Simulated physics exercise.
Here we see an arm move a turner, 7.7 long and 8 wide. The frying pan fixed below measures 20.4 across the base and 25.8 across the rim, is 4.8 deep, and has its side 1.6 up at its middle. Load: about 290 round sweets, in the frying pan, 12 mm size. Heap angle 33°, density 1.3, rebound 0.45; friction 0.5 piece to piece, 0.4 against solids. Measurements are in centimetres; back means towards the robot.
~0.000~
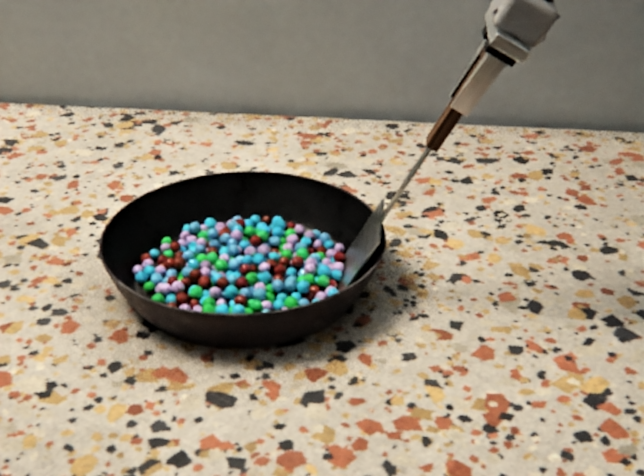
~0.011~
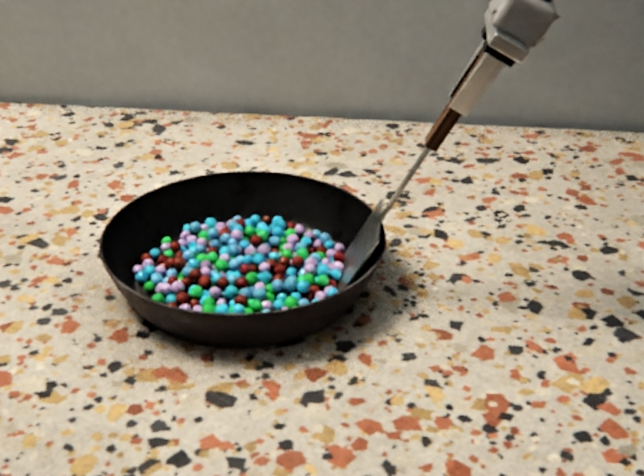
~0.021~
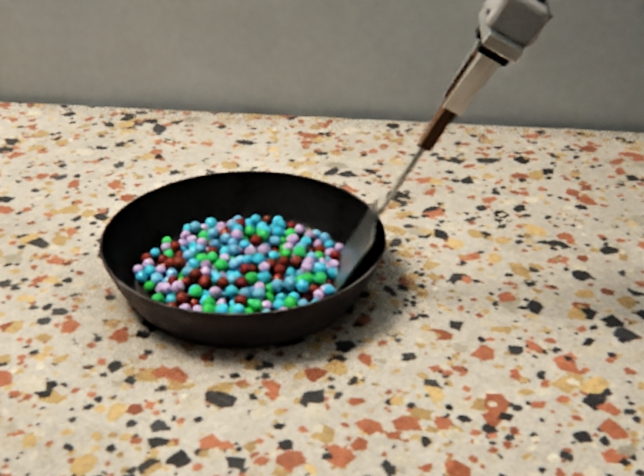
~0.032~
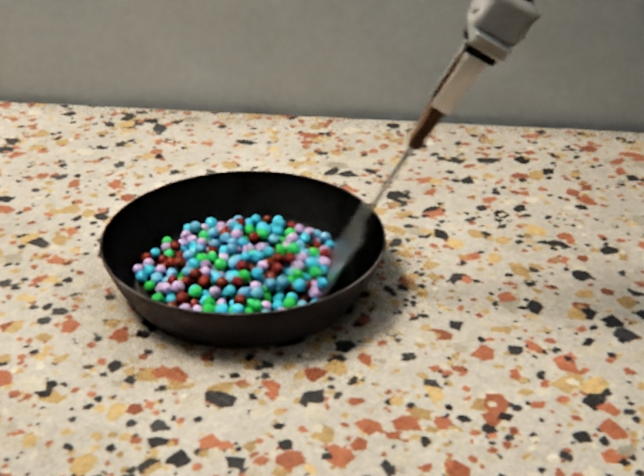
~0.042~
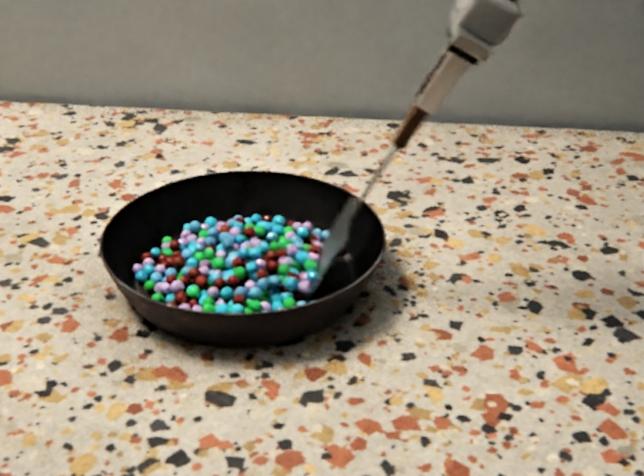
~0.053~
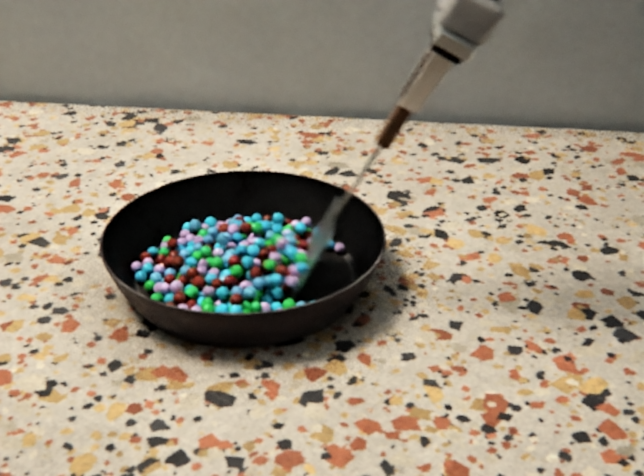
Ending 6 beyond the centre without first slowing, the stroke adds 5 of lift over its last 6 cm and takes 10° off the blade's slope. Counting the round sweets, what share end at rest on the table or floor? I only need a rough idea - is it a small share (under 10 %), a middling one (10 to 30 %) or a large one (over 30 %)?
A middling one, 10 to 30 %.
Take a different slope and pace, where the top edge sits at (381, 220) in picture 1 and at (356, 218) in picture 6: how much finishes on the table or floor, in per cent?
Some 0 percent ends up on the table or floor.
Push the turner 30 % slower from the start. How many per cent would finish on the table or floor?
Roughly 5 in a hundred.
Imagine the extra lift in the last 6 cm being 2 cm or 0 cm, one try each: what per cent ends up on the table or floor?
I'd say close to 10 percent for the first and close to 5 percent for the second.
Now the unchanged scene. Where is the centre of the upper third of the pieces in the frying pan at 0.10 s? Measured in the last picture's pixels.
I'd put it close to (221, 249).
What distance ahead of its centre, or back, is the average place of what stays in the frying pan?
Ahead, by around 4.0 cm.
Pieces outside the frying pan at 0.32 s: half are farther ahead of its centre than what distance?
30 cm.
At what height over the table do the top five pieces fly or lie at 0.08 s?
Height: Some 5 cm.
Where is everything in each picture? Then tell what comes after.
The first picture shows turner top edge at (381, 220), sloping 62°; upper third of the load around (245, 263), from x 140 to 340, top at y 220; 292 in the frying pan.
The second picture shows turner top edge at (380, 219), sloping 62°; upper third of the load around (245, 264), from x 140 to 340, top at y 220.
The third picture shows turner top edge at (375, 219), sloping 62°; upper third of the load around (246, 263), from x 140 to 340, top at y 220.
The fourth picture shows turner top edge at (364, 218), sloping 62°; upper third of the load around (244, 261), from x 140 to 340, top at y 220.
The fifth picture shows turner top edge at (350, 218), sloping 62°; upper third of the load around (250, 258), from x 140 to 340, top at y 220.
The sixth picture shows turner top edge at (335, 217), sloping 62°; upper third of the load around (246, 257), from x 135 to 340, top at y 220; 292 in the frying pan.
By 0.08 s, sloping 62°, highest piece 6 above the table; 292 in the frying pan.
By 0.10 s, sloping 59°, highest piece 7 above the table; 292 in the frying pan.
By 0.32 s, sloping 52°, highest piece 5 above the table; 247 in the frying pan, 40 on the table or floor, 5 on the blade or in flight.
By 1.37 s, sloping 52°, highest piece 3 above the table; 247 in the frying pan, 45 on the table or floor.
Final count, 247 in the frying pan, 45 on the table or floor. That is 15 % on the table or floor.
